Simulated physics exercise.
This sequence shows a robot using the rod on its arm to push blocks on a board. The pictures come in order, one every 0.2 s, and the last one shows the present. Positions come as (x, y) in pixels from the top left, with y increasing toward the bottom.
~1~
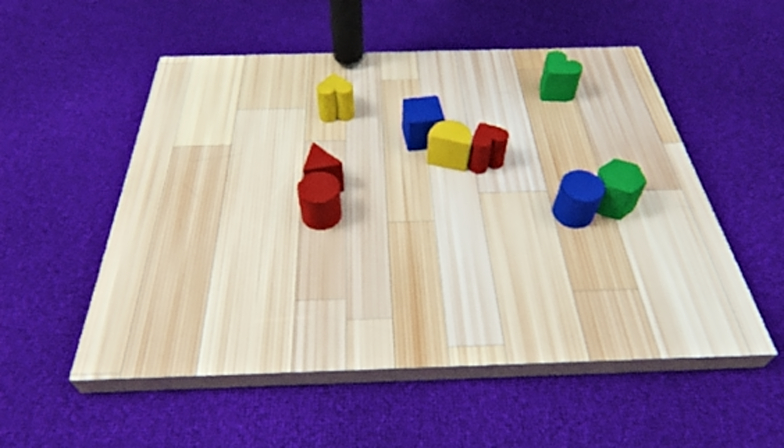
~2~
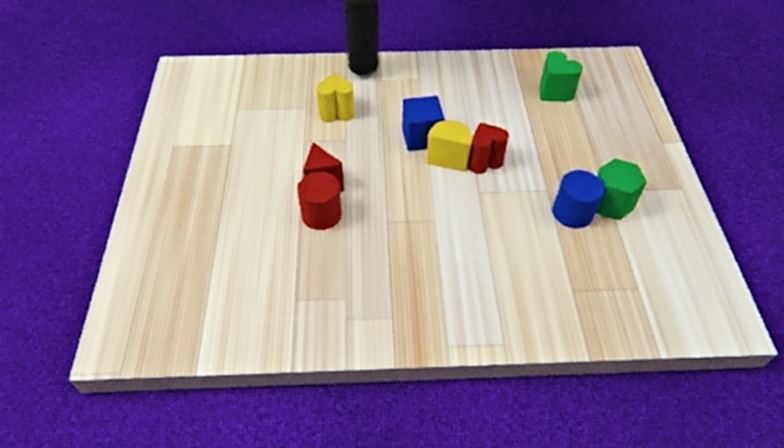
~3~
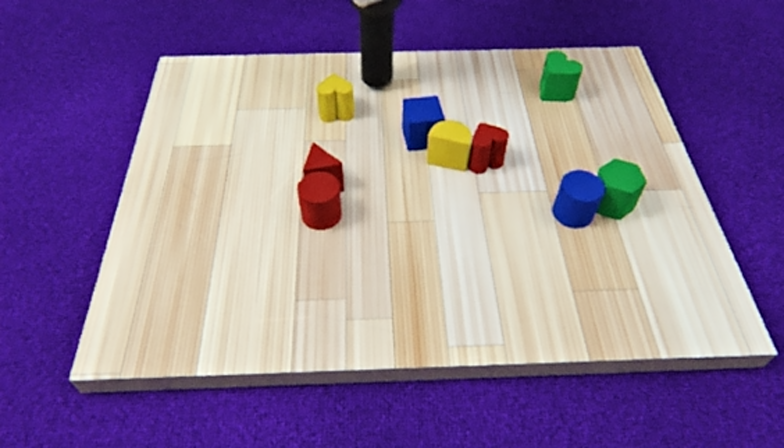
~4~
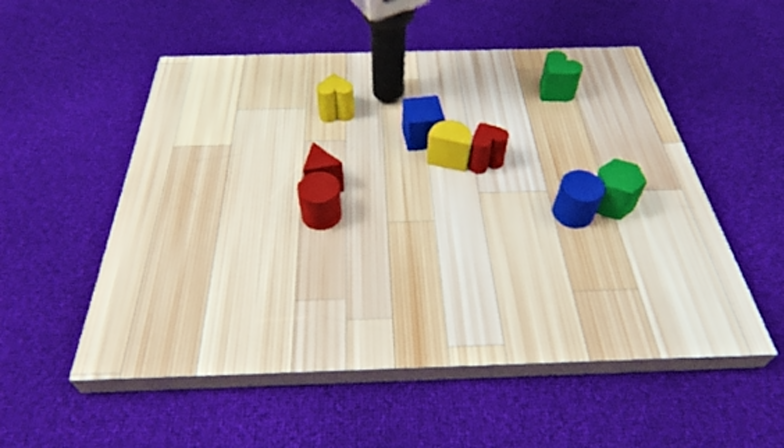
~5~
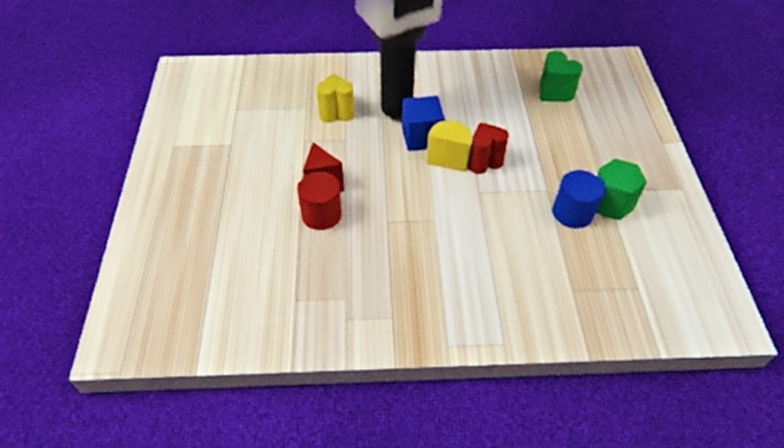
In this clip, a robot arm's black rod moves down and to the right from the top edge of a wooden board, passing the yellow heart and coming up beside the blue block, while the colored blocks stay still.
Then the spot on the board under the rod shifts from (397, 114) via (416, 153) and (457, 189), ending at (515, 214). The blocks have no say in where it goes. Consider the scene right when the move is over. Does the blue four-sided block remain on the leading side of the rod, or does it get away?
The rod will still be pushing it.
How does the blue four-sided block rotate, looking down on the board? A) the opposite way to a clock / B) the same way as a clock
My answer is option A.
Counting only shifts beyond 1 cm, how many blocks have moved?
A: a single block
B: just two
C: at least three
Option C.
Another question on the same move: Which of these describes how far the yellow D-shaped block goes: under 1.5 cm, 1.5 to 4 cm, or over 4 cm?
Past 4 cm.
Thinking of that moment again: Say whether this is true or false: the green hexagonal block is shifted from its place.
Answer: True.
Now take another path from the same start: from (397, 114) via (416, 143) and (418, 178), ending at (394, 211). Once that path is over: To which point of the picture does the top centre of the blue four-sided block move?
Near (459, 155).
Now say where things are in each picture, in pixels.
The first picture shows lower end of the rod (349, 56), tops of blocks, blue four-sided block (424, 108), yellow D-shaped block (452, 131), red heart (489, 134), blue disc (583, 185), green hexagonal block (623, 175).
The second picture shows rod (364, 66), blocks as before.
The third picture shows rod (377, 78), blocks as before.
The fourth picture shows rod (388, 92), blocks as before.
The fifth picture shows rod (397, 108), blue four-sided block (424, 108), yellow D-shaped block (452, 131), red heart (489, 134), blue disc (583, 185), green hexagonal block (623, 175).
The first path, step by step. One third of the way, rod (416, 147); blue four-sided block (450, 139), turned 45° anticlockwise; yellow D-shaped block (484, 155); red heart (504, 137), turned 55° anticlockwise.
Two thirds of the way, rod (458, 183); blue four-sided block (498, 174), turned 60° anticlockwise; yellow D-shaped block (538, 177), turned 55° anticlockwise; red heart (504, 137), turned 60° anticlockwise.
At the end, rod (516, 208); blue four-sided block (564, 194), turned 85° anticlockwise; yellow D-shaped block (600, 185), turned 80° anticlockwise; red heart (504, 137), turned 60° anticlockwise; blue disc (634, 202); green hexagonal block (647, 173), turned 40° anticlockwise.
